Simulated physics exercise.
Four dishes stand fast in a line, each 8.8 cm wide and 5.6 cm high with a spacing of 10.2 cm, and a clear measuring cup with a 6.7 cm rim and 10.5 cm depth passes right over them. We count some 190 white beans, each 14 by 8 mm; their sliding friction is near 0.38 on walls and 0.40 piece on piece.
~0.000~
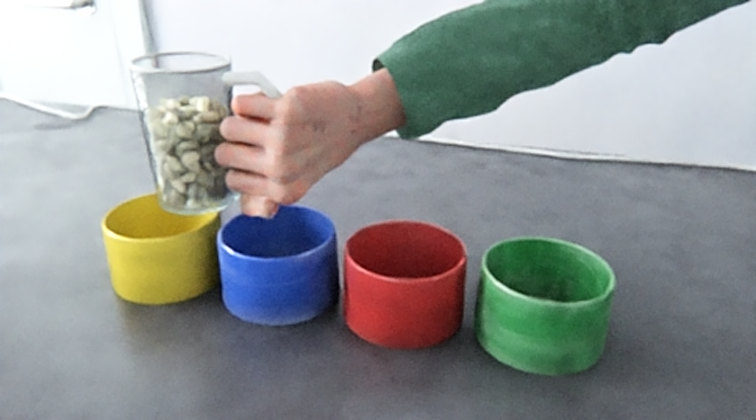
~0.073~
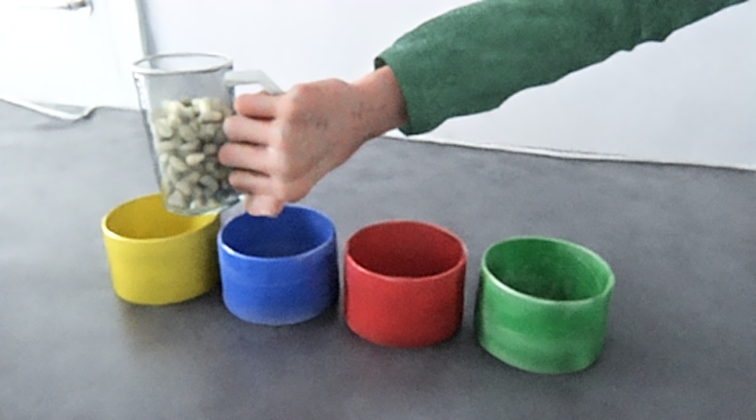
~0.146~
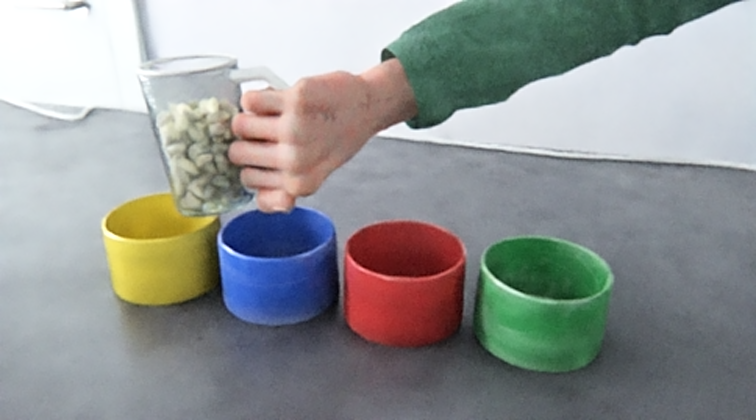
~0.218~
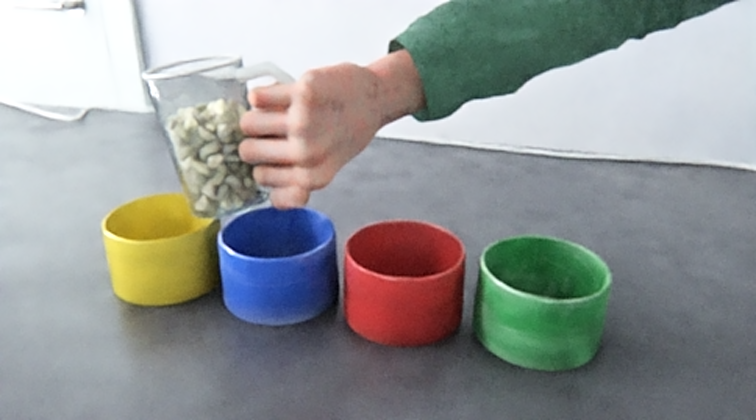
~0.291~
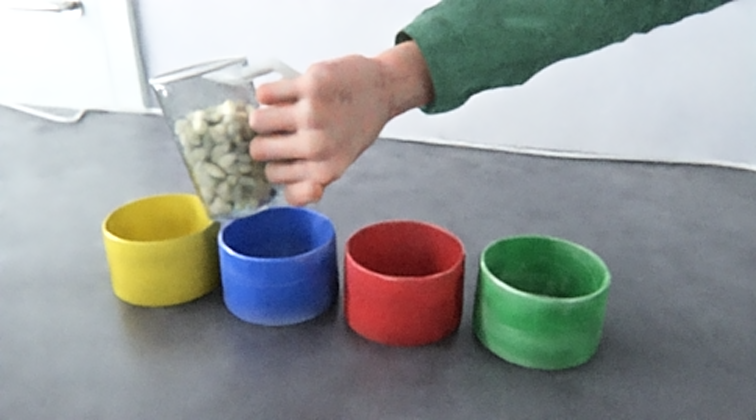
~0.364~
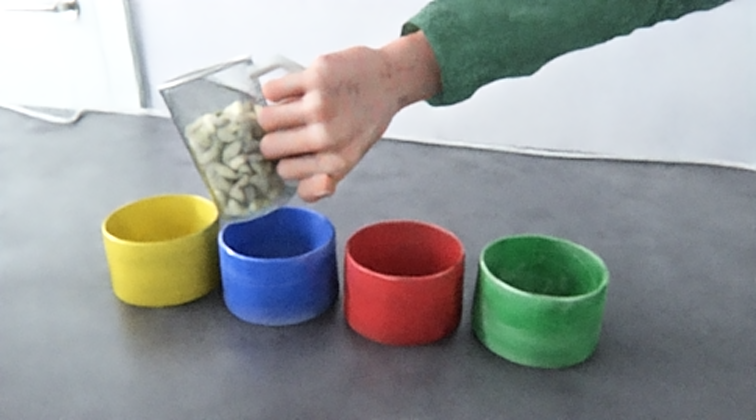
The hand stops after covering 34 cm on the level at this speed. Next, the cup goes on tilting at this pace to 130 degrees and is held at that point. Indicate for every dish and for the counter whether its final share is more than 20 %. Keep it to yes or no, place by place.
Place by place: Red dish yes, blue dish no, green dish no, yellow dish no, counter no.
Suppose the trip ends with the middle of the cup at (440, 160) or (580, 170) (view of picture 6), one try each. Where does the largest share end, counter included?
Try 1 - red; try 2 - red.
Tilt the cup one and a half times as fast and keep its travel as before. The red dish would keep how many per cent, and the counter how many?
Then red 30 and counter 30.
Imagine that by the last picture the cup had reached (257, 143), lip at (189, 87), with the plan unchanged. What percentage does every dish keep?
Kept per dish: Red = 0, blue = 0, green = 100, yellow = 0.
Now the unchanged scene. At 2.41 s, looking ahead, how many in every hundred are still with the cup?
About 0 per cent.
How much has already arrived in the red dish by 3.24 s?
Some 90 in a hundred by then.
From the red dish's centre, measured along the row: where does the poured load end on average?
Mean position: Around 1 cm toward bigger x from the centre.
Then, at 1.59 s, tilt 91 degrees; cup holds 100 %.
After 2.41 s, tilt 130 degrees; cup holds 0 %, red 90 %, green 5 %.
After 3.24 s, tilt 130 degrees; cup holds 0 %, red 90 %, green 5 %.
In the end, at 3.7 s, red 90 %, blue 0 %, green 5 %, yellow 0 %, counter 10 %.
